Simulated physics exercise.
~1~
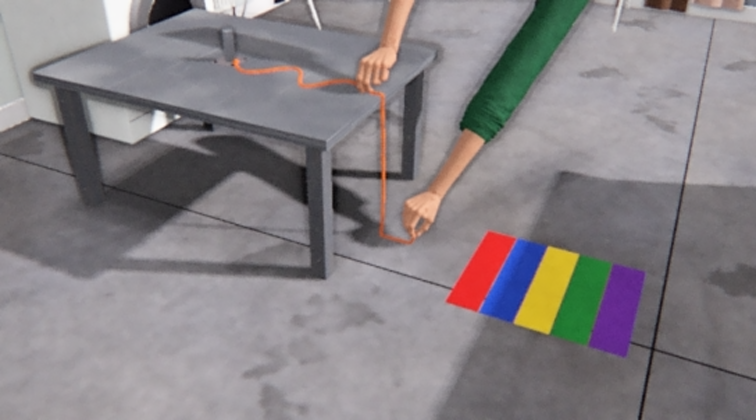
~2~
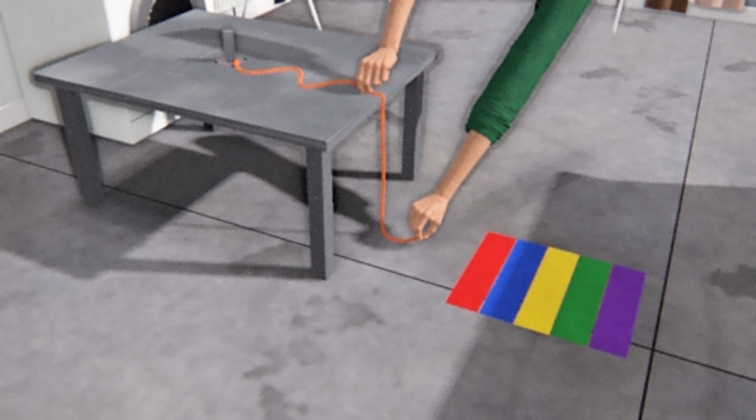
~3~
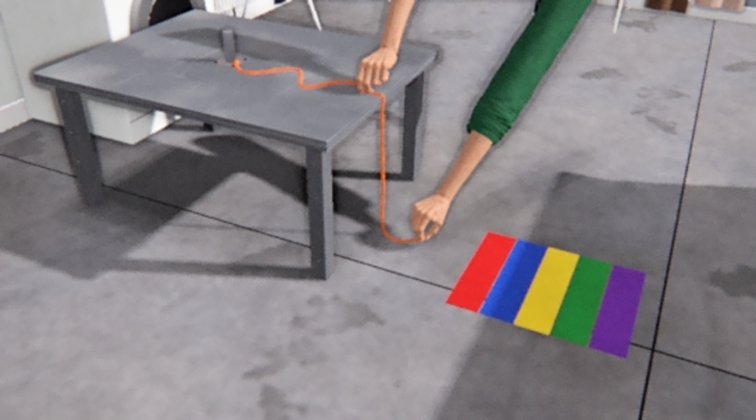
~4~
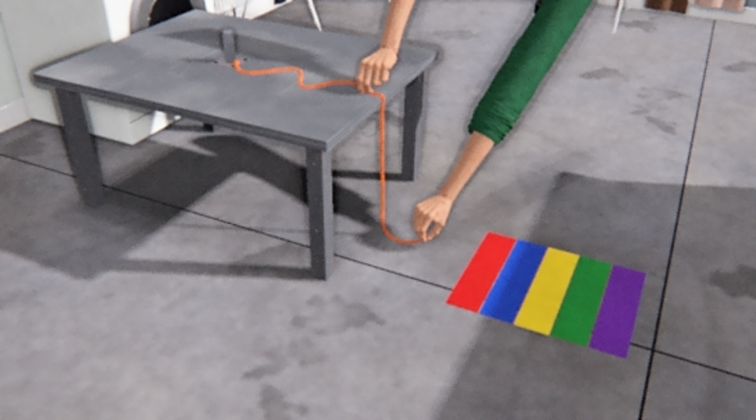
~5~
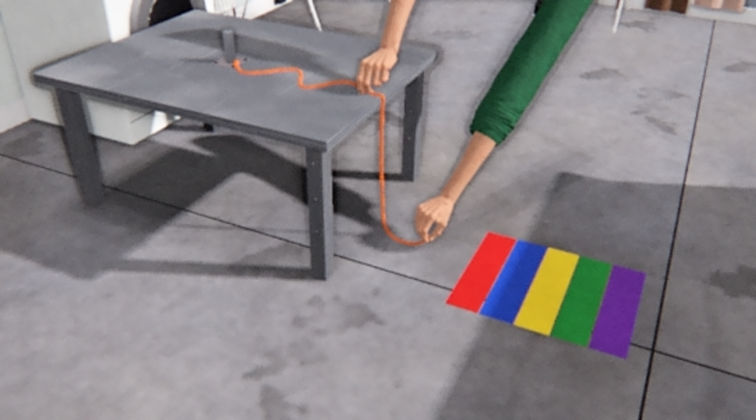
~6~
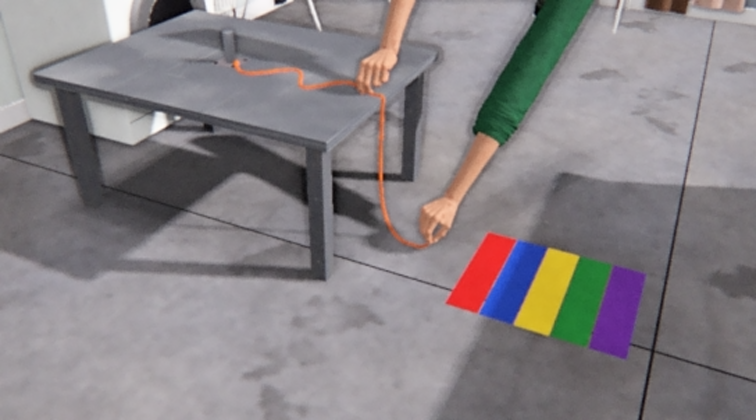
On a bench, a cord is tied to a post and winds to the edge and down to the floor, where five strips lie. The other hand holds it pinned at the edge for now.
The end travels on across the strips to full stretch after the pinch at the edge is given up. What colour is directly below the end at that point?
The colour below it is green.
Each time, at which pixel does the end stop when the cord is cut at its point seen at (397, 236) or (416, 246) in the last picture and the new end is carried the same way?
Result 1: (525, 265). Result 2: (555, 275).
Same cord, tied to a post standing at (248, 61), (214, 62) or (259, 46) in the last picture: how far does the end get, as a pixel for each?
Estimated pixels per try: (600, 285); (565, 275); (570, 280).
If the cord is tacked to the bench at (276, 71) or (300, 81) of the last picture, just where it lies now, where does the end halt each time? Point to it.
Pixel positions per try: (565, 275); (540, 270).
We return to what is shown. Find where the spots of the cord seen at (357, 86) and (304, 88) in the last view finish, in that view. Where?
To (398, 112) for the first and to (348, 88) for the second.
Soon after, end near (521, 265); over blue.
After that, end near (561, 276); over yellow.
At the stop, end near (585, 283); over green. It gets as far as the green strip.
